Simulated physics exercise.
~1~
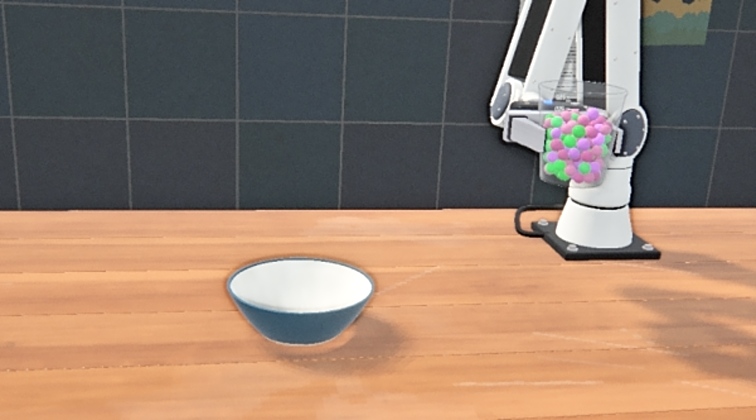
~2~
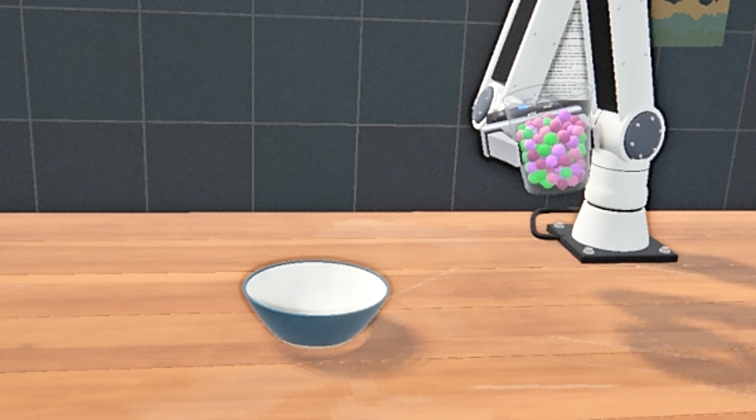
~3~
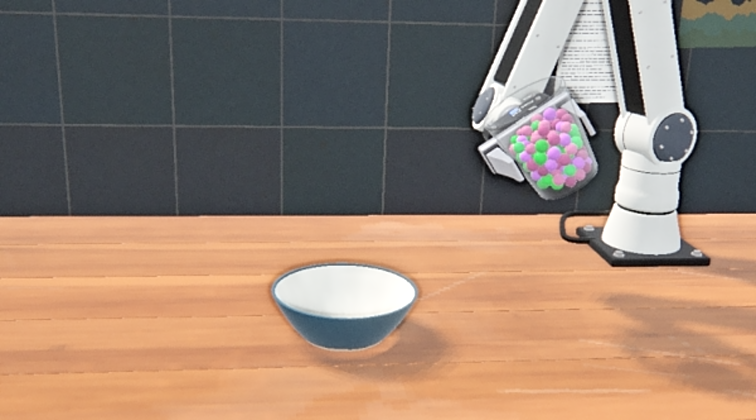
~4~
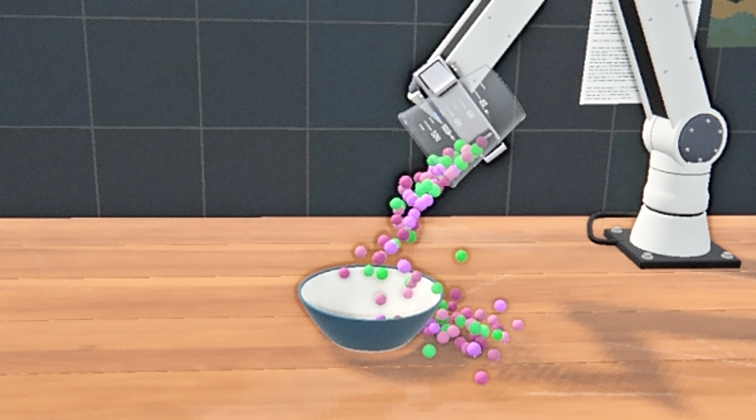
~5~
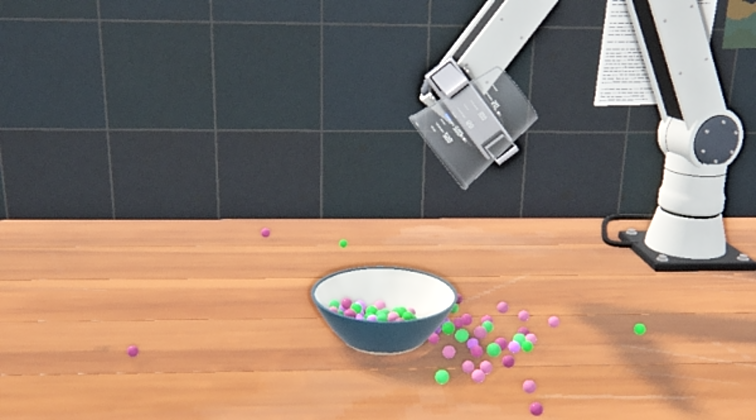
Robot arm tipping a clear beaker of pink, purple and green balls over a bowl, many landing inside and others scattering across the wooden table.
